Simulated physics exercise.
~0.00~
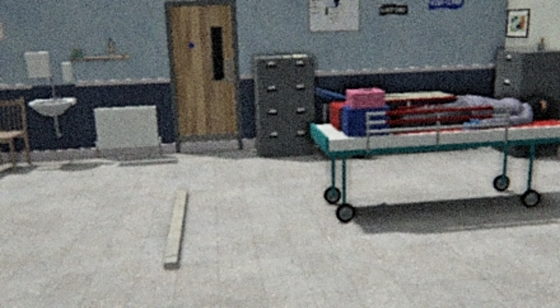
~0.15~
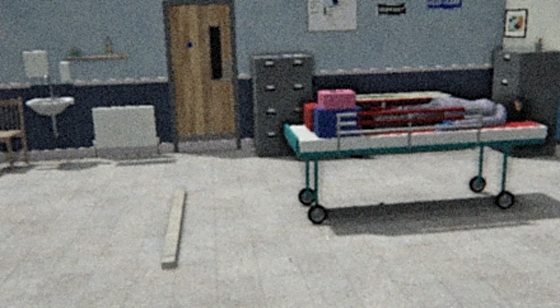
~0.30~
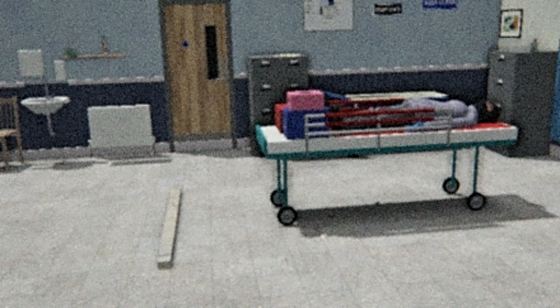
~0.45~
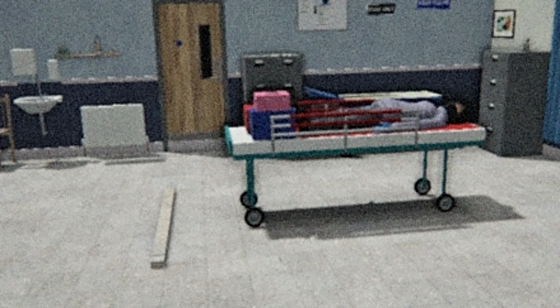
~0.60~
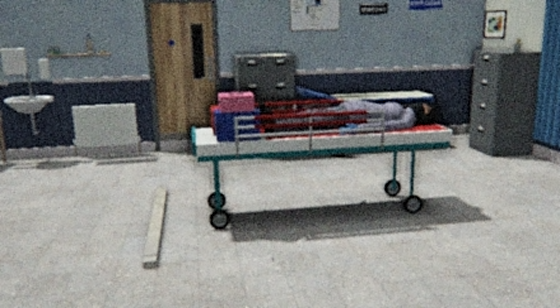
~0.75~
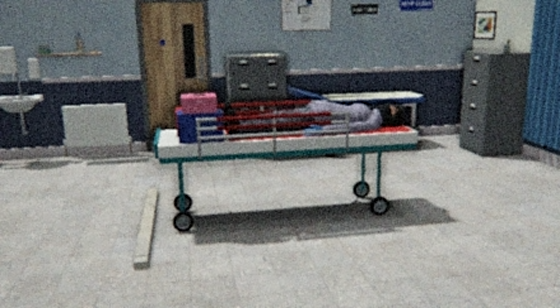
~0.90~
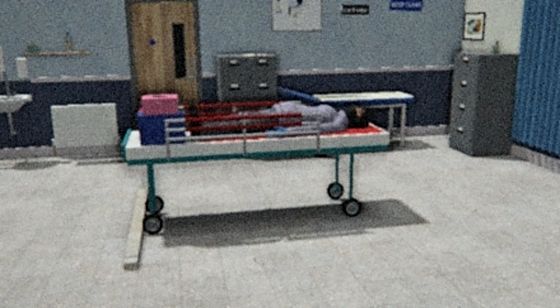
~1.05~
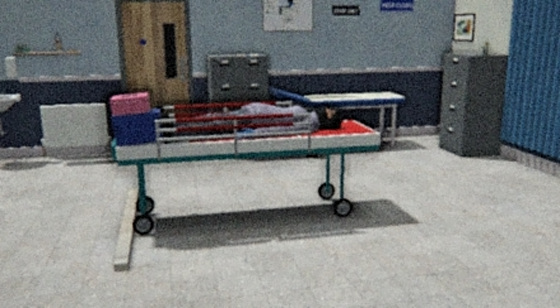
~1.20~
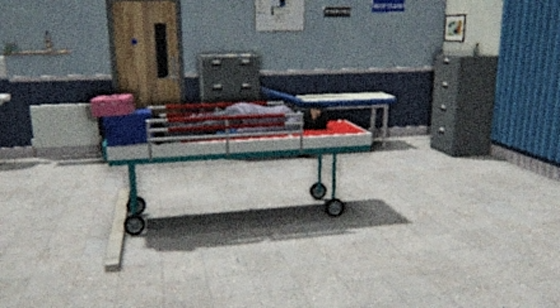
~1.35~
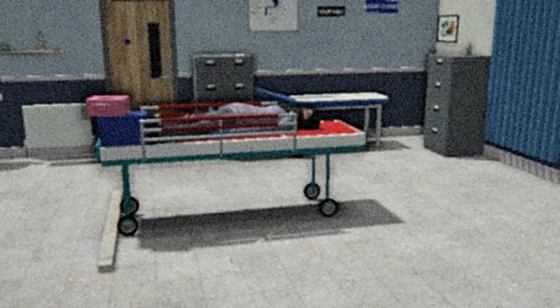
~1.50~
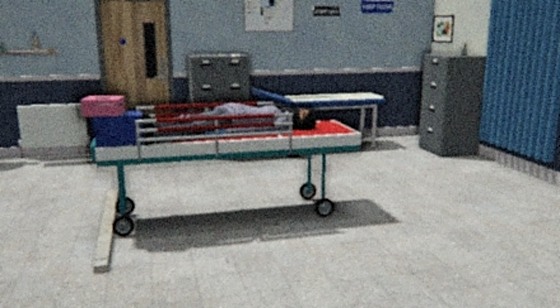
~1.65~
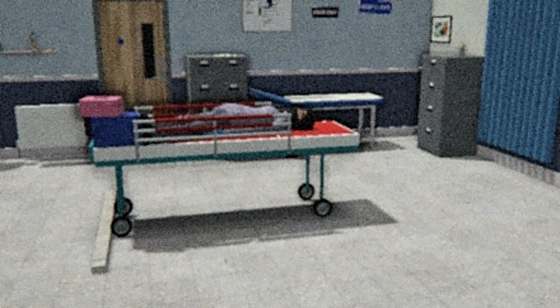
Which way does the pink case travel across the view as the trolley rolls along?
The pink case travels to the left, riding on the trolley.
